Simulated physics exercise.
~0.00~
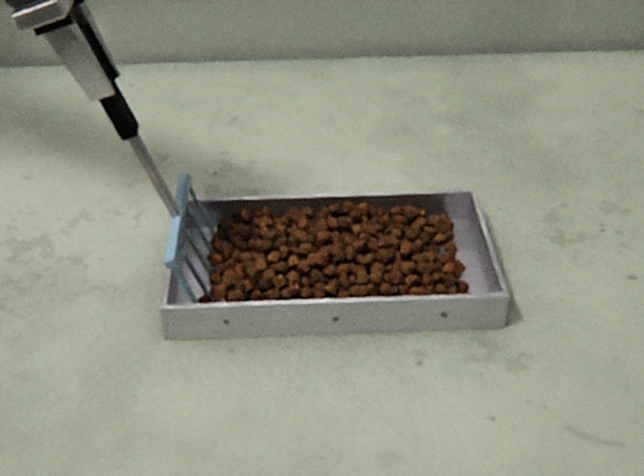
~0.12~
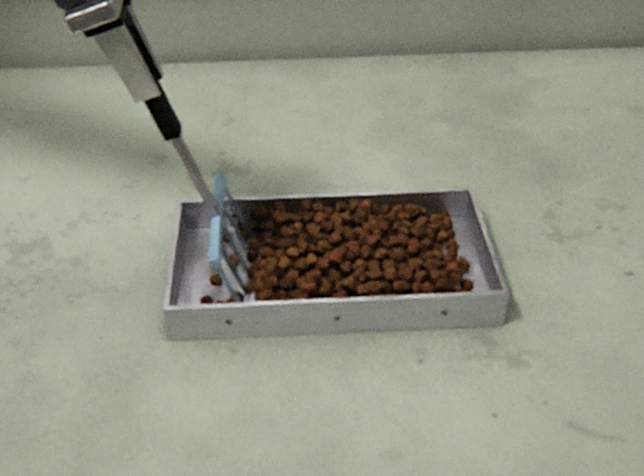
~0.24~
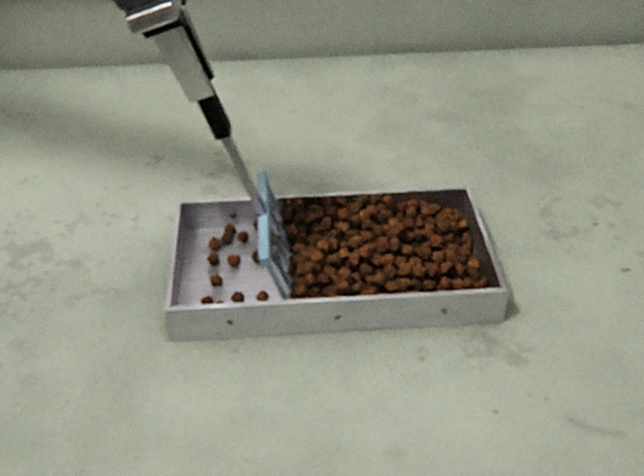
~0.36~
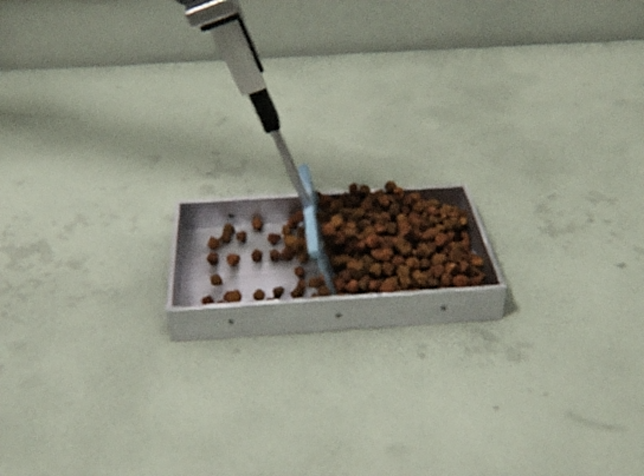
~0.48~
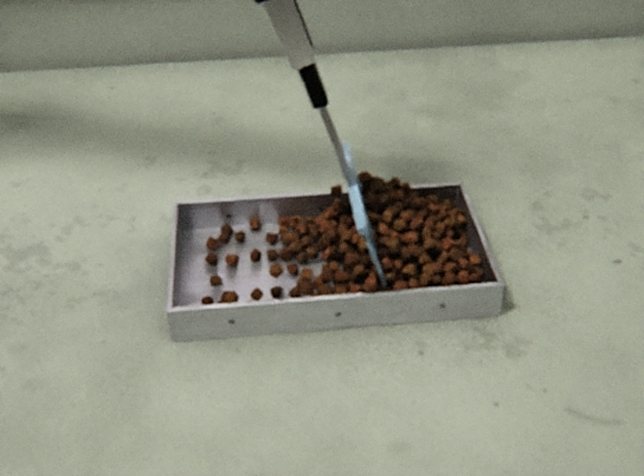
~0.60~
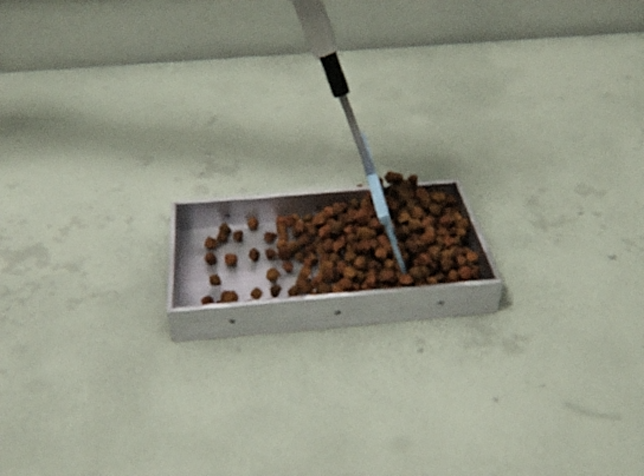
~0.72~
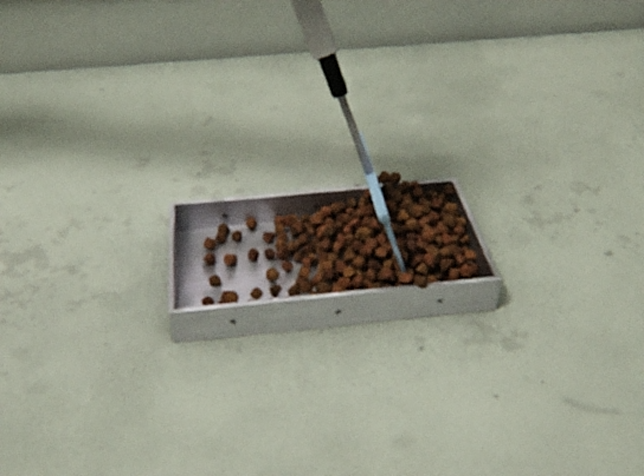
A blue fork pushes brown pellets rightward into a heap in the trough and stops.
